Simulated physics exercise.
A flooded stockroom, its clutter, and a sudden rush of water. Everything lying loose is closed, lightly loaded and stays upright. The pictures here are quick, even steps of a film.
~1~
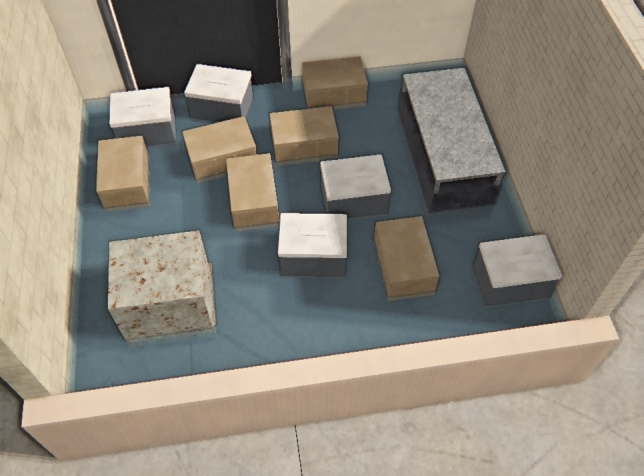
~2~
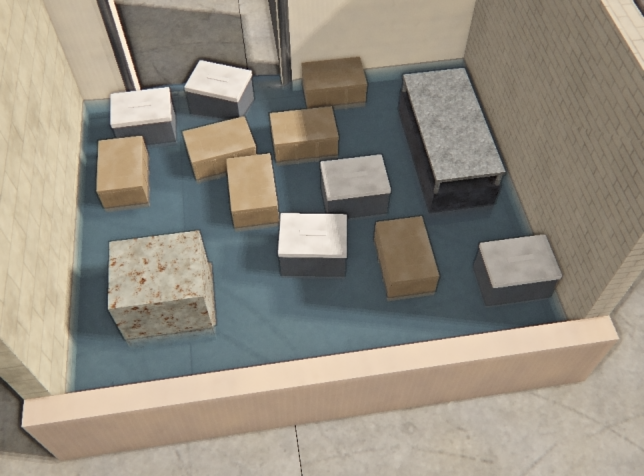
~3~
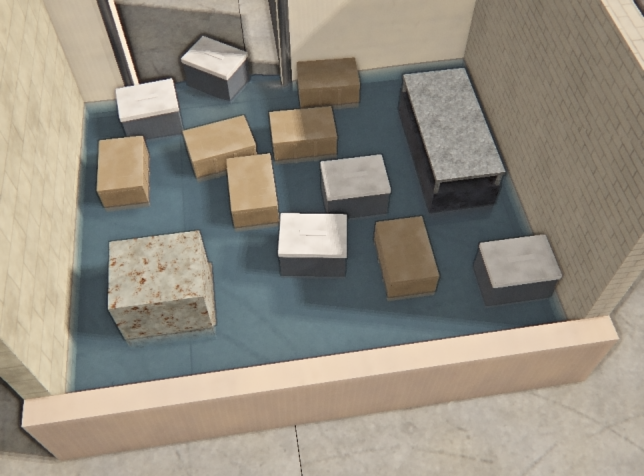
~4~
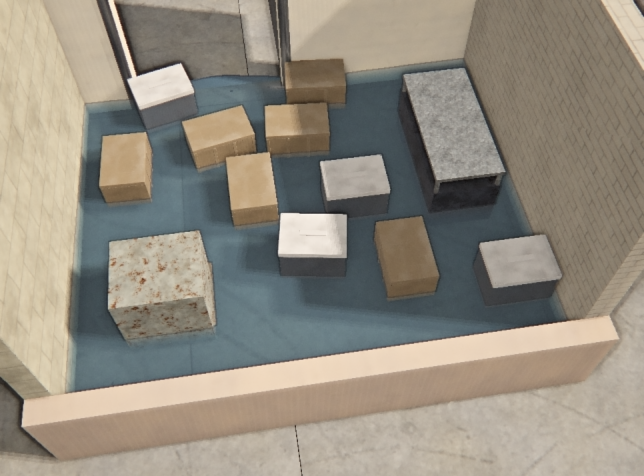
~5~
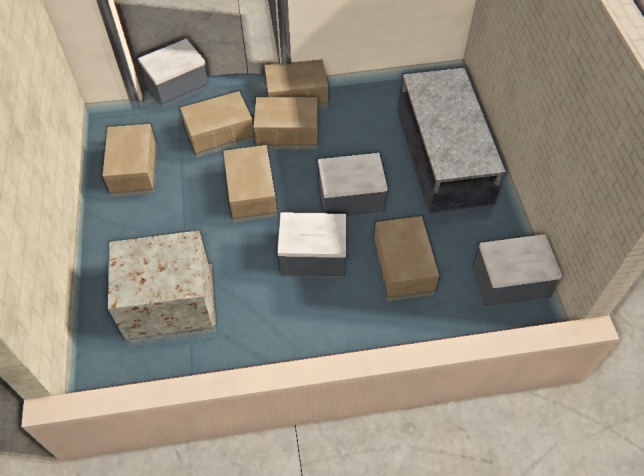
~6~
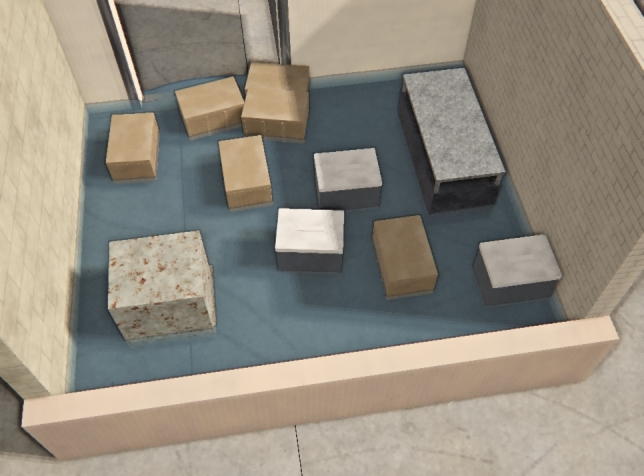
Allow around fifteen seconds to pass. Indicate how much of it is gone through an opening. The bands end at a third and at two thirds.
Top band.
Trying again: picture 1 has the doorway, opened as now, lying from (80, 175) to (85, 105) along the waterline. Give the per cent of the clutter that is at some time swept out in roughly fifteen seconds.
Result: Close to 60 %.
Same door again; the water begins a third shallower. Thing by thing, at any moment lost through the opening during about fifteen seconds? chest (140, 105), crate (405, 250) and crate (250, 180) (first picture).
Respectively: Exited / remained / exited.
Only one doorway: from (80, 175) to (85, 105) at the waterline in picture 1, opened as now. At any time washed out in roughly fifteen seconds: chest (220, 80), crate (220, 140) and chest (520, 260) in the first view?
Escapes, escapes, remains.
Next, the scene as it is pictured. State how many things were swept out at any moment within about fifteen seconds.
10.
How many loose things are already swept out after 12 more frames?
7.
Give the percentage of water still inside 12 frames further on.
64 %.
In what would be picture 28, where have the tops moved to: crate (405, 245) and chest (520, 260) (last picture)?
They should end up near (287, 122) and (456, 248) respectively.
A moment on, 4 of 11 are out; 7 afloat.
Next, 7 of 11 are out; 4 afloat.
Later, 9 of 11 are out; 2 afloat.
In the end, 10 of 11 are out; 1 afloat.
